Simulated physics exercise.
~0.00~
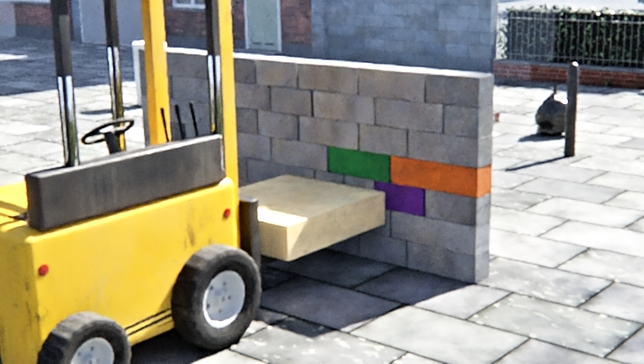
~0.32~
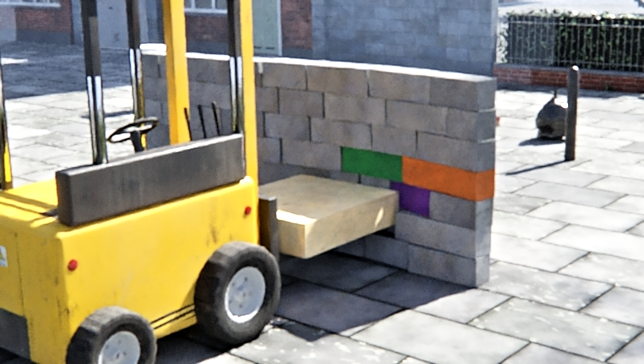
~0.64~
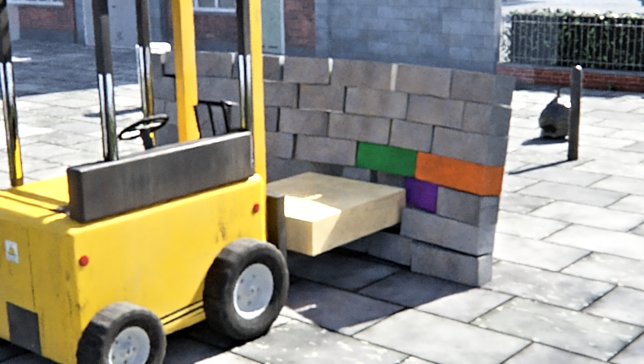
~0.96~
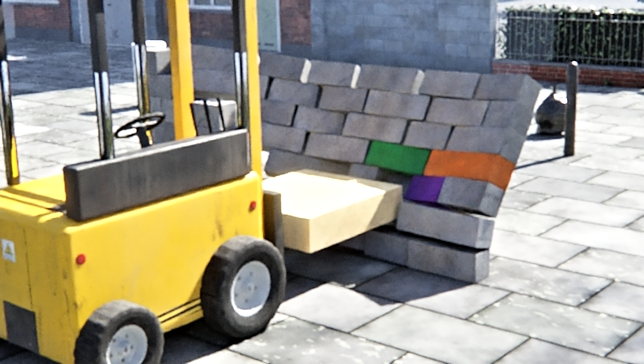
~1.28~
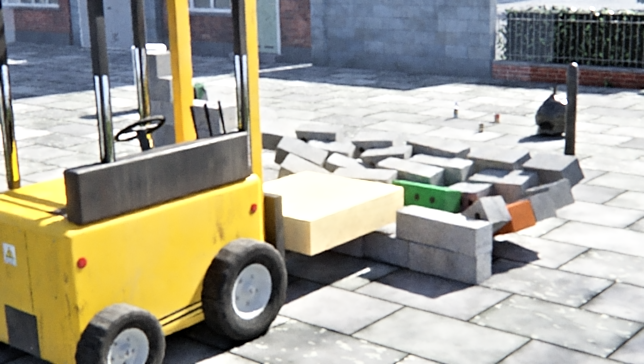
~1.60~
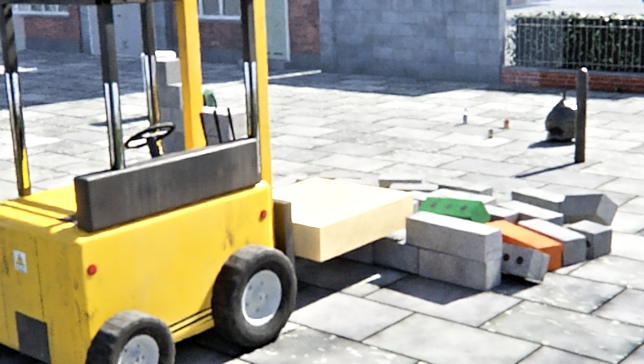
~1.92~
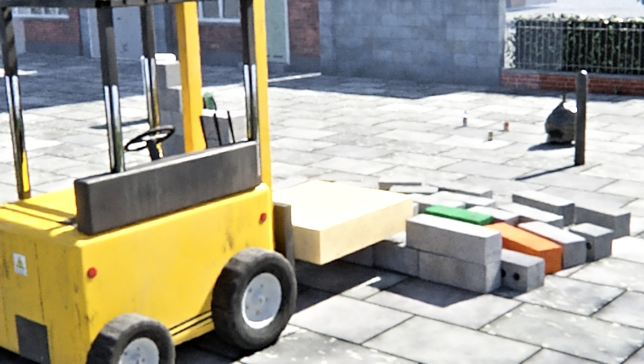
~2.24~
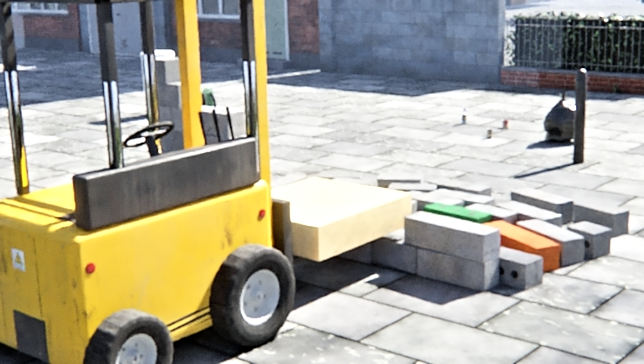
A yellow forklift carrying a pale, flat box on its raised forks rolls toward a grey block wall in a sunlit paved yard, seen from slightly above. Green, orange and purple blocks stand out near the wall's right end, with a dark post behind. The box presses into the wall, and the upper rows lean back, gaps opening between blocks, while the forklift stops. The leaning part topples away and breaks into loose blocks on the paving. The green and orange blocks settle among the grey rubble, purple out of sight, while some low blocks remain stacked beside the box.
